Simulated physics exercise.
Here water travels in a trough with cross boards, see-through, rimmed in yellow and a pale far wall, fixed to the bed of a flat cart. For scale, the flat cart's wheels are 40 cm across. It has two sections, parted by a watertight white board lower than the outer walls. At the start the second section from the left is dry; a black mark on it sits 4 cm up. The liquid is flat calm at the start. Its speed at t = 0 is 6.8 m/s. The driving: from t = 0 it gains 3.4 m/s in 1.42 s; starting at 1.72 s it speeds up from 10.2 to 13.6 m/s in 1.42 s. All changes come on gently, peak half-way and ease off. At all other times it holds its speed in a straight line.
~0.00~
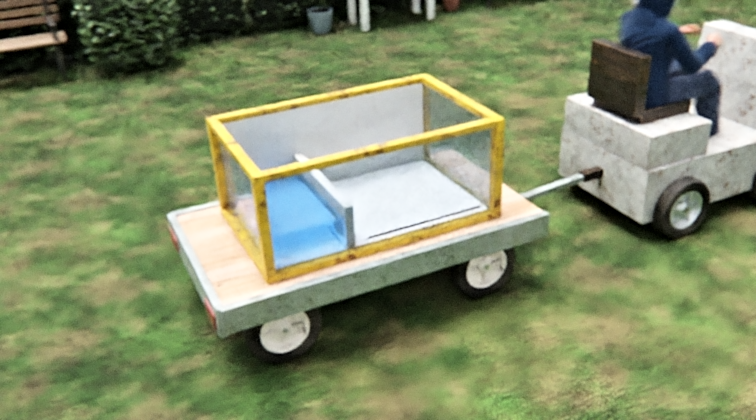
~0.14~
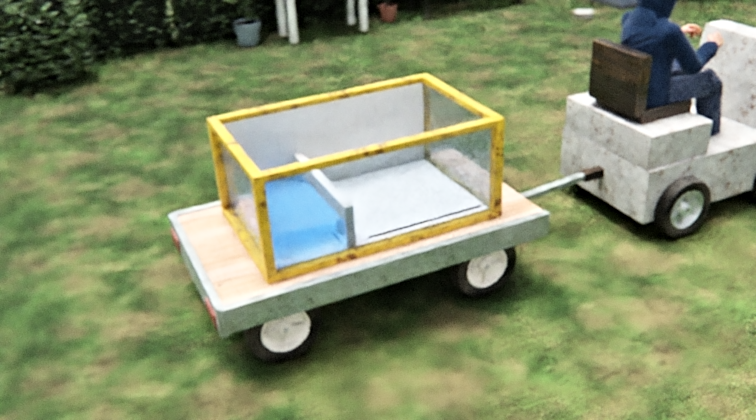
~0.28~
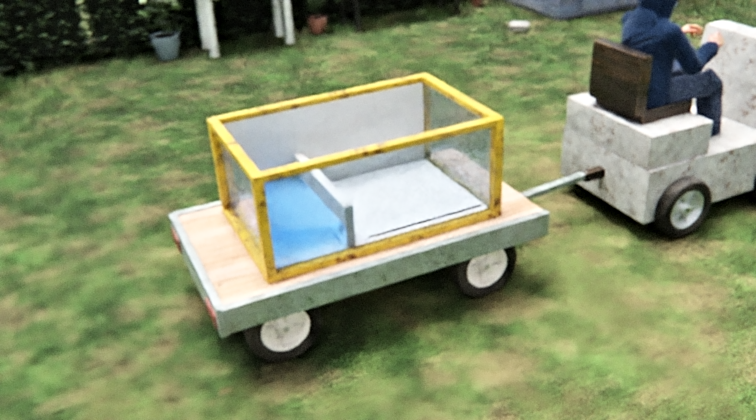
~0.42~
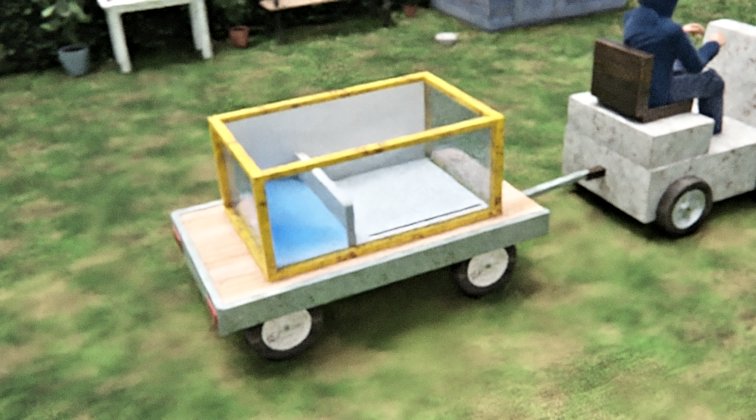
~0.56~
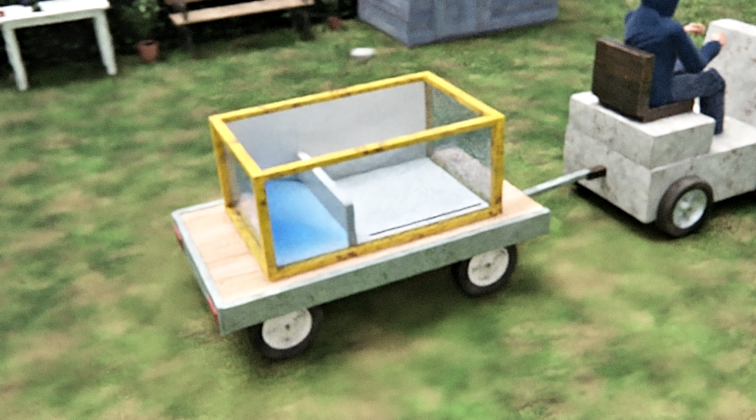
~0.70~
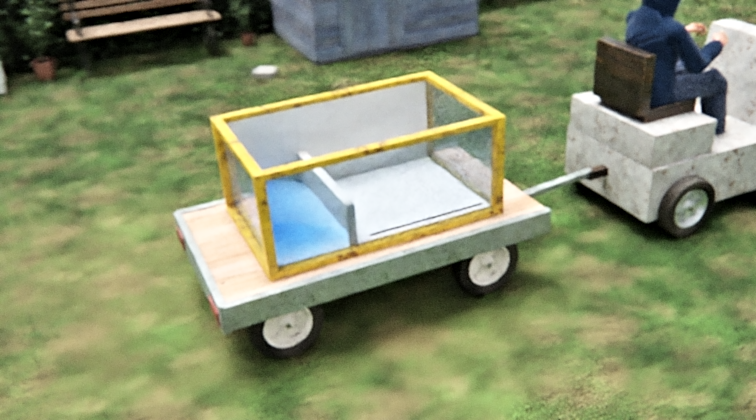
On a grassy lawn, a seated figure in dark blue drives a pale vehicle to the right, towing a flat cart with a yellow-rimmed, see-through trough. As the bench, white table and gray block behind slide leftward out of place, the blue water left of the cross board barely changes, and the other section stays dry.
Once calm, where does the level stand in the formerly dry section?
The empty section finishes dry.
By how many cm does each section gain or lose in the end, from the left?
In cm: 0, 0.
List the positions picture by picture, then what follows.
In the first picture, sections from the left stand at (307, 221), dry; board top at (349, 207); the front is on the right, levels are read along the near wall; a wheel hub at (287, 334).
In the second picture, sections from the left stand at (308, 220), dry.
In the third picture, sections from the left stand at (307, 221), dry.
In the fourth picture, sections from the left stand at (308, 221), dry.
In the fifth picture, sections from the left stand at (309, 222), dry.
In the sixth picture, sections from the left stand at (309, 220), dry; a wheel hub at (290, 329).
Then, 1.50 s in, left to right it is 18, 0 cm deep.
Then, 2.50 s in, left to right it is 18, 0 cm deep.
Then, 3.70 s in, left to right it is 18, 0 cm deep.
Then, 6.12 s in, left to right it is 18, 0 cm deep.
